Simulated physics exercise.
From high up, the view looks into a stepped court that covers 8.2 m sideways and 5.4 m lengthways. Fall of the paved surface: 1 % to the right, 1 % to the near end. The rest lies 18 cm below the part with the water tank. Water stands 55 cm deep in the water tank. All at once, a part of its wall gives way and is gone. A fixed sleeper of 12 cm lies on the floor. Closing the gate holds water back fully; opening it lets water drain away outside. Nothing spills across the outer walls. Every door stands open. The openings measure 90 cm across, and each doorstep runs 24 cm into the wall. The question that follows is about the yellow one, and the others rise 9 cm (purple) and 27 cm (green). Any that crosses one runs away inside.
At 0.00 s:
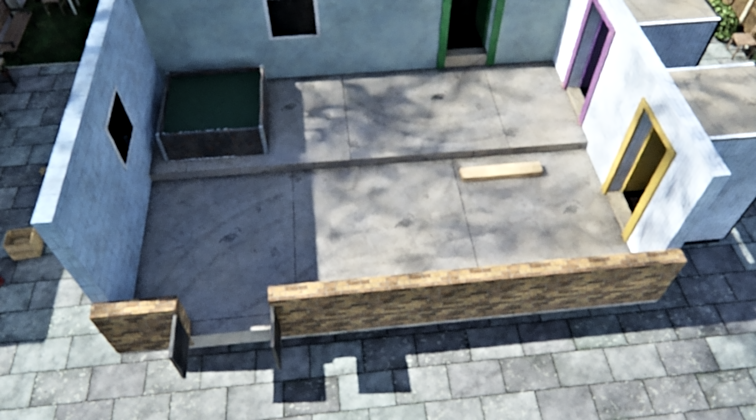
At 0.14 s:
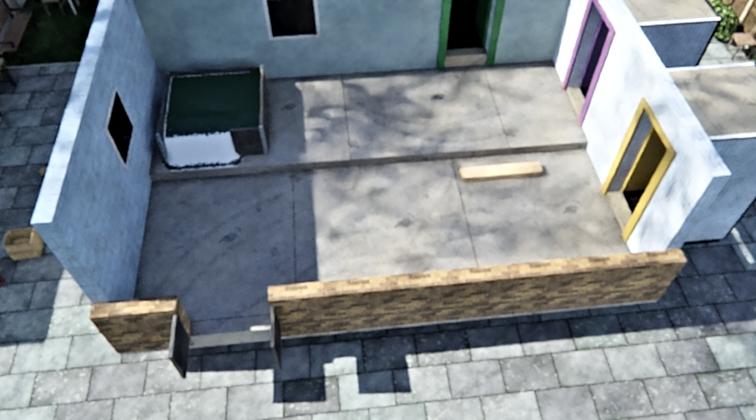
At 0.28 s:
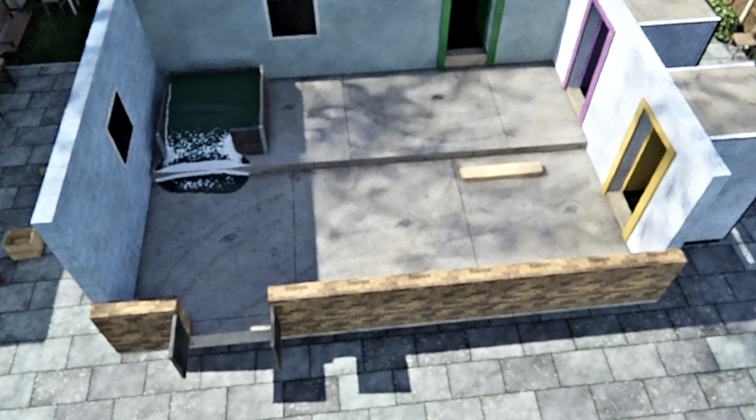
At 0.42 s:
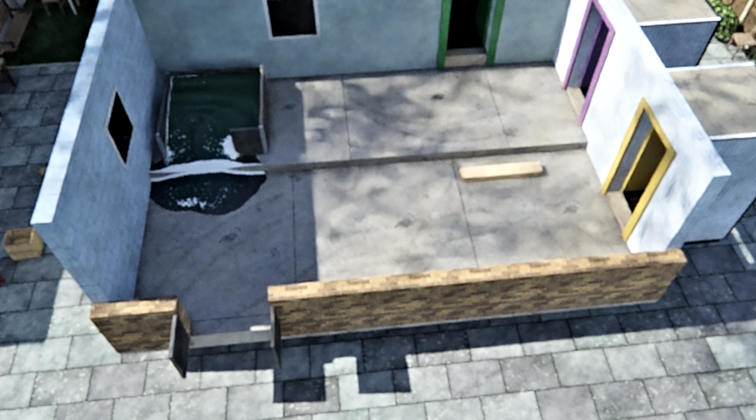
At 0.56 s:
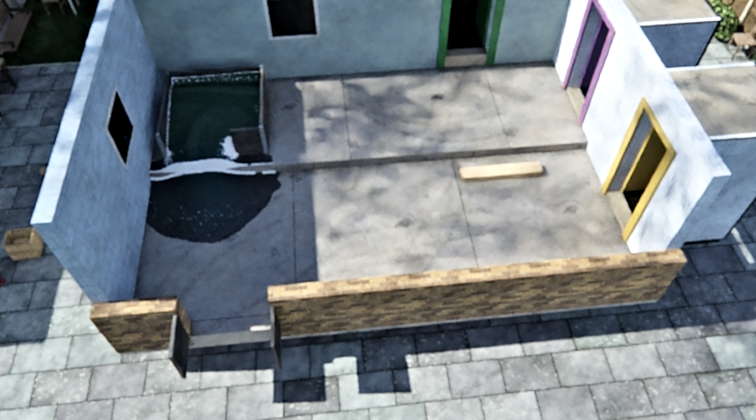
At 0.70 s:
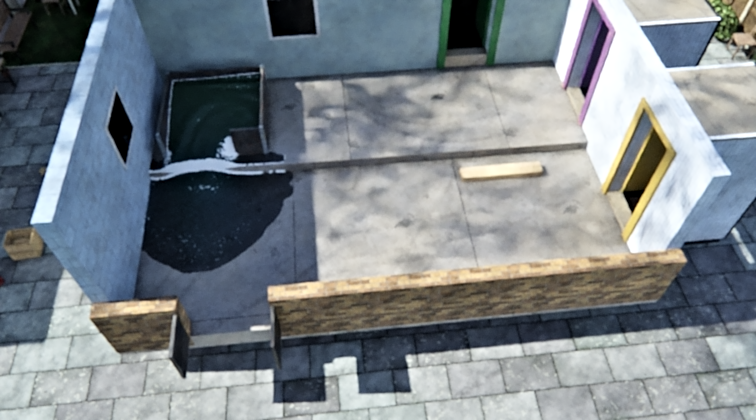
A walled courtyard with a green-topped tank in its back left corner sat still, then water poured from the tank's front, dropped over the step and spread in a dark, widening pool across the lower paving.
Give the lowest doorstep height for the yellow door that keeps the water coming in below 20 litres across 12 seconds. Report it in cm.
I would say about 6 cm.
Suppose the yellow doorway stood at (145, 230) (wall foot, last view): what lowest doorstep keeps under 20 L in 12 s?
10.5 cm.
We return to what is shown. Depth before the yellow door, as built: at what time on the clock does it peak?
The depth peaks at about 6.5 seconds.
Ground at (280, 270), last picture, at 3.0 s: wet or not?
That spot is swamped.
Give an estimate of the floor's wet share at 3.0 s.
Some 25 per cent is wet.
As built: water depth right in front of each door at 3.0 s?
In cm: Purple 0, green 0, yellow 0.
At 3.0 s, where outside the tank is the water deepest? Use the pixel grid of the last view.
(142, 326).
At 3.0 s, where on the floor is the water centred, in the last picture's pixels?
The centre of all the water is around (216, 208).
After 1.4 s water covers 20 % of the floor, deepest (40 cm) near (130, 328); it has not reached the yellow door.
After 3.0 s water covers 25 % of the floor, deepest (28 cm) near (142, 326); it has not reached the yellow door.
After 12.0 s water covers 50 % of the floor, deepest (9 cm) near (627, 253); 8 cm at the yellow door, 0 litres in over its 10 cm doorstep.
At the yellow door as built, the water arrived by 6.0 s and peaked near 9 cm at 6.4 s.
Run again over the same 12 s with other heights there, 33 litres in over 5 cm, 12 litres over 6.5 cm. The limit of 20 litres is kept from about 6 cm up.
